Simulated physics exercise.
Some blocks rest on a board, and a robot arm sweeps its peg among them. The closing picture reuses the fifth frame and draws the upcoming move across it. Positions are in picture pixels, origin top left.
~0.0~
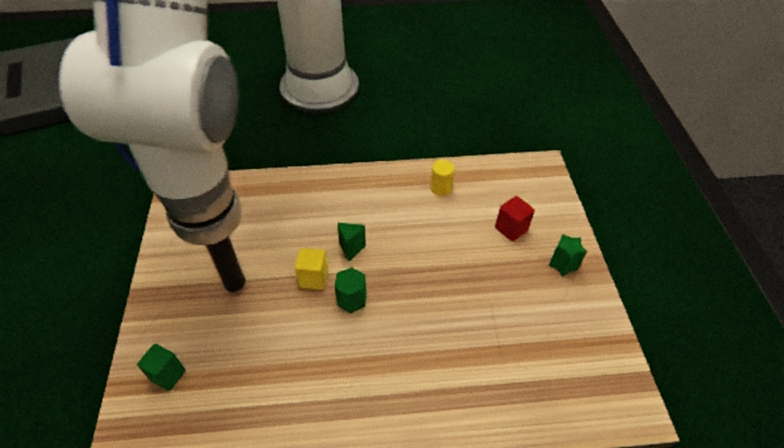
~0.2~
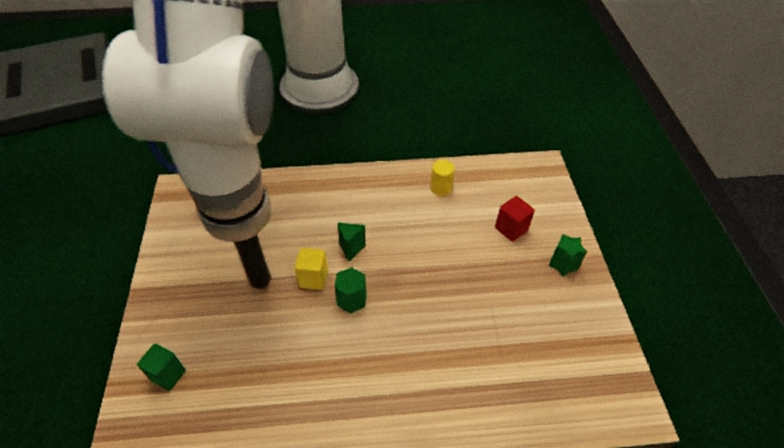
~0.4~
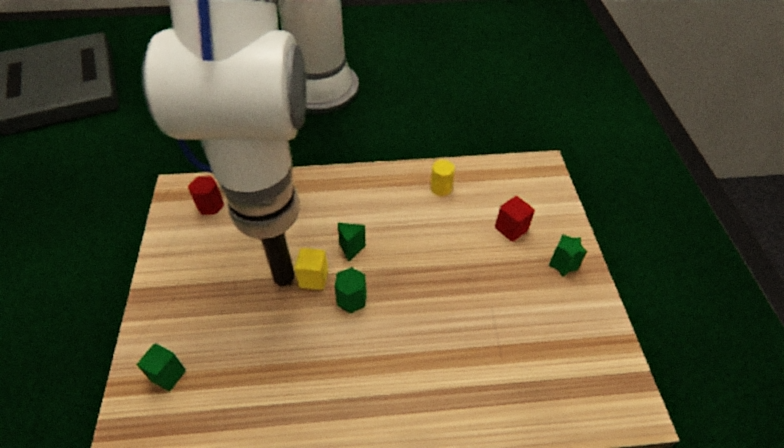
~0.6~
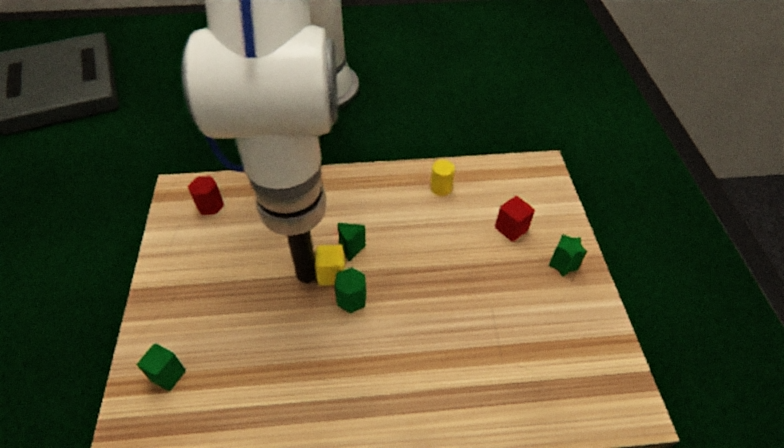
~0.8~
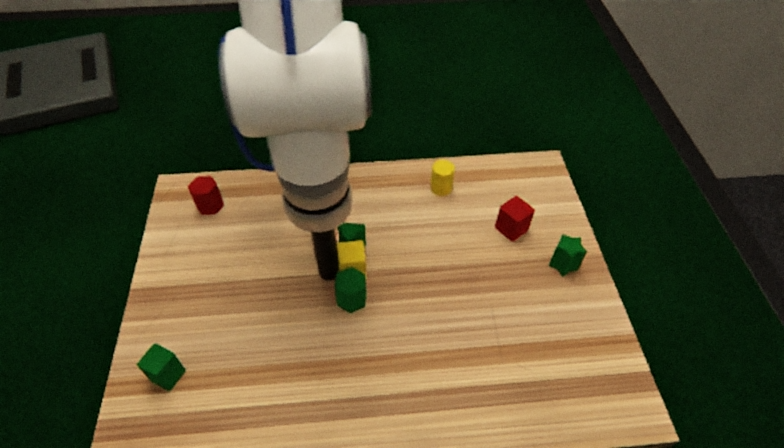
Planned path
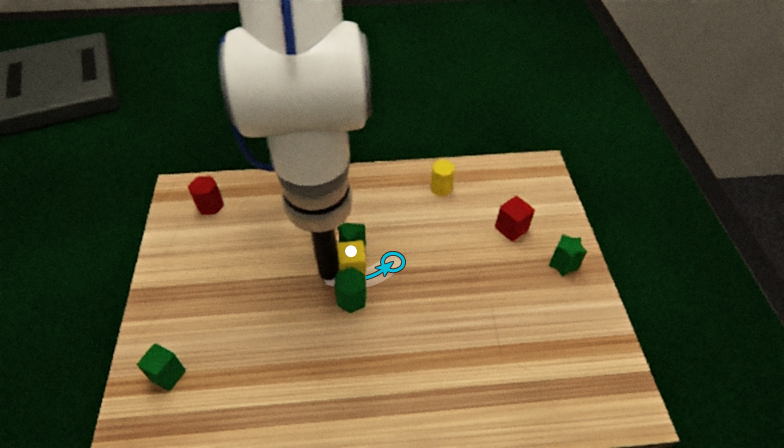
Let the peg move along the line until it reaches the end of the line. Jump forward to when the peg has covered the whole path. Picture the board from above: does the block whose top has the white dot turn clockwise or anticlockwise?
The block turns counter-clockwise.
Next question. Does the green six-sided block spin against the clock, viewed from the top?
No - that is not the case.
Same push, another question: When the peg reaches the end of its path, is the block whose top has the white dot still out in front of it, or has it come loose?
It will keep going ahead of the peg.
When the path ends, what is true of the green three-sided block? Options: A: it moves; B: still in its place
It's B.
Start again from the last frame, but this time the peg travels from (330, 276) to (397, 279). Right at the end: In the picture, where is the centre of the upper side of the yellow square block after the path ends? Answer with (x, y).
It ends at (403, 241).
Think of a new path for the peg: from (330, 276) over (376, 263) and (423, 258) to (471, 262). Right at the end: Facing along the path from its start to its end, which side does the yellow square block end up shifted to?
So, looking from the first point of the path to the last, the yellow square block moves leftwards.
The drawn path runs from (330, 276) through (353, 279) and (375, 274) to (393, 262); the dot is on the yellow square block.
What follows on the original path. Halfway along, peg at (364, 274); green six-sided block at (354, 282), turned 20° clockwise; yellow square block at (383, 246), turned 45° anticlockwise.
At the end, peg at (393, 258); green six-sided block at (354, 282), turned 20° clockwise; green three-sided block not moved; yellow square block at (413, 232), turned 35° anticlockwise.
